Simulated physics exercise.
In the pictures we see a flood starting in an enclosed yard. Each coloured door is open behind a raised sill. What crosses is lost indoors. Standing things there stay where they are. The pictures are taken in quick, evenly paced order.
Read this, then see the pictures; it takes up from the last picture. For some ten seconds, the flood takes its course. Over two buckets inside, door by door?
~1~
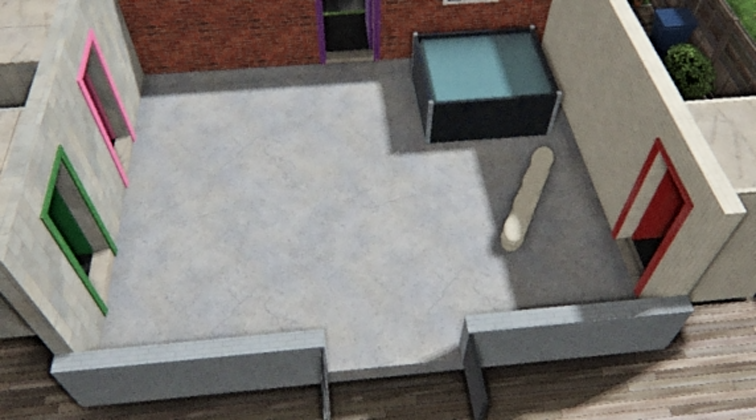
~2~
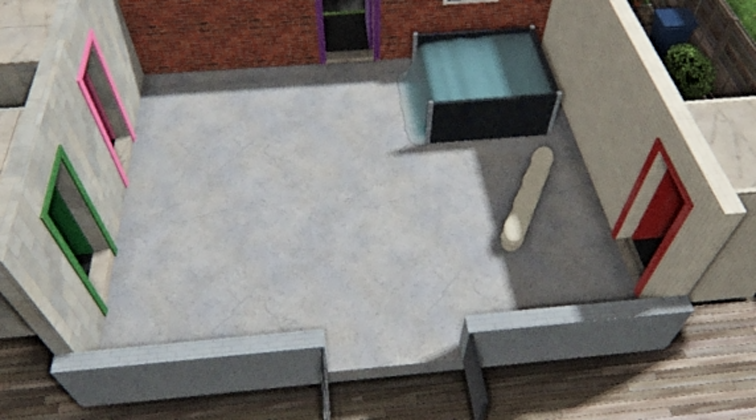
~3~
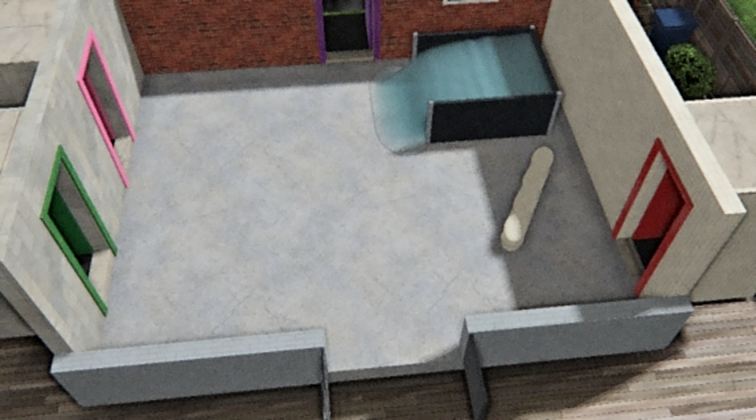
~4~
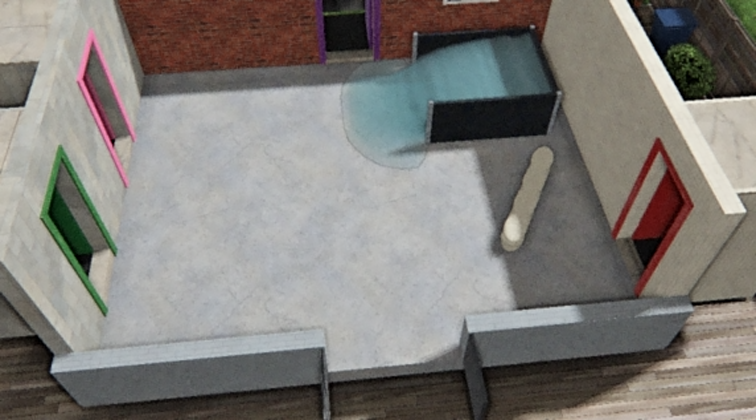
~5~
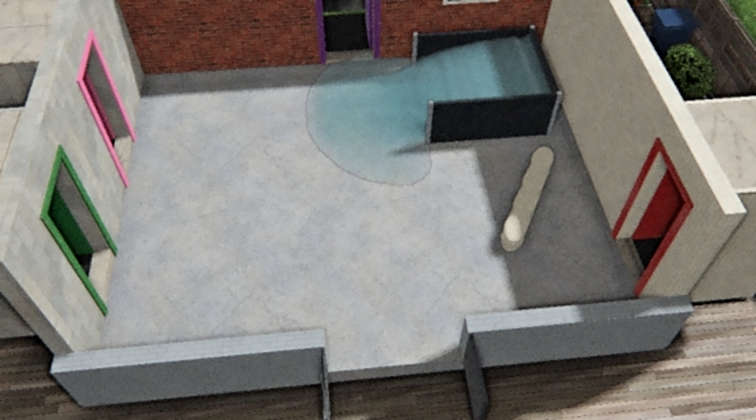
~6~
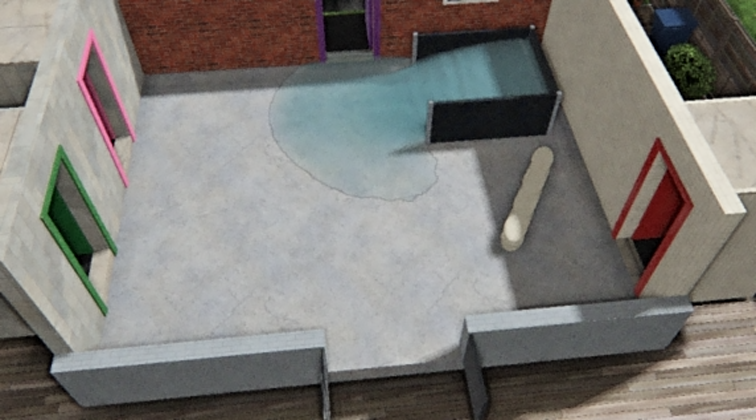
Result: The green door will most likely not exceed two buckets; the red door will most likely exceed two buckets; the purple door will most likely exceed two buckets; the pink door will most likely exceed two buckets.
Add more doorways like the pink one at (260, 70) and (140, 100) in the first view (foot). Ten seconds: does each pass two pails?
Falls short; exceeds the limit.
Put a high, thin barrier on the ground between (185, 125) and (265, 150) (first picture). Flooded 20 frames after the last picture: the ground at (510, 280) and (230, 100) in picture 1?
As listed: No water, flooded.
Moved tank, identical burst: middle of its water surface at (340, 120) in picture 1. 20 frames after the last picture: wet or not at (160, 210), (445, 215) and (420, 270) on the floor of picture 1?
Points in turn: Inundated; not reached; not reached.
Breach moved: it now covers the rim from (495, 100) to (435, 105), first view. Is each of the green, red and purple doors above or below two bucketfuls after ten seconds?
My guess is the green one is safe, the red one breaks the limit, and the purple one is safe.
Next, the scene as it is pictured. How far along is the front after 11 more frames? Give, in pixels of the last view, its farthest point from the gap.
Look around (115, 262).
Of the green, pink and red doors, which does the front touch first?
The one in pink is the one.
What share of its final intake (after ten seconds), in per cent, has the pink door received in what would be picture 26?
Share by then: About 90 in a hundred.
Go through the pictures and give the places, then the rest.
The first frame shows the tank at (484, 67) is whole and still.
In the second frame, the front is at (410, 72), out from the gap at (422, 96).
In the third frame, water pours out at (422, 97) and has run to (390, 69).
In the fourth frame, water pours out at (422, 99) and has run to (364, 67).
In the fifth frame, the front is at (314, 132), out from the gap at (422, 98).
In the sixth frame, water pours out at (422, 99) and has run to (275, 106).
A moment on, water covers 40 % of the floor; the green door not reached, the red door not reached, the purple door under two buckets in, the pink door wet at the sill, nothing in.
Next, water covers 50 % of the floor; the green door not reached, the red door not reached, the purple door over two buckets in, the pink door under two buckets in.
Then, water covers 60 % of the floor; the green door wet at the sill, nothing in, the red door not reached, the purple door over two buckets in, the pink door over two buckets in.
Later, water covers 70 % of the floor; the green door wet at the sill, nothing in, the red door not reached, the purple door over two buckets in, the pink door over two buckets in.
In the end, water covers 95 % of the floor; the green door wet at the sill, nothing in, the red door far over two buckets in, the purple door over two buckets in, the pink door over two buckets in.
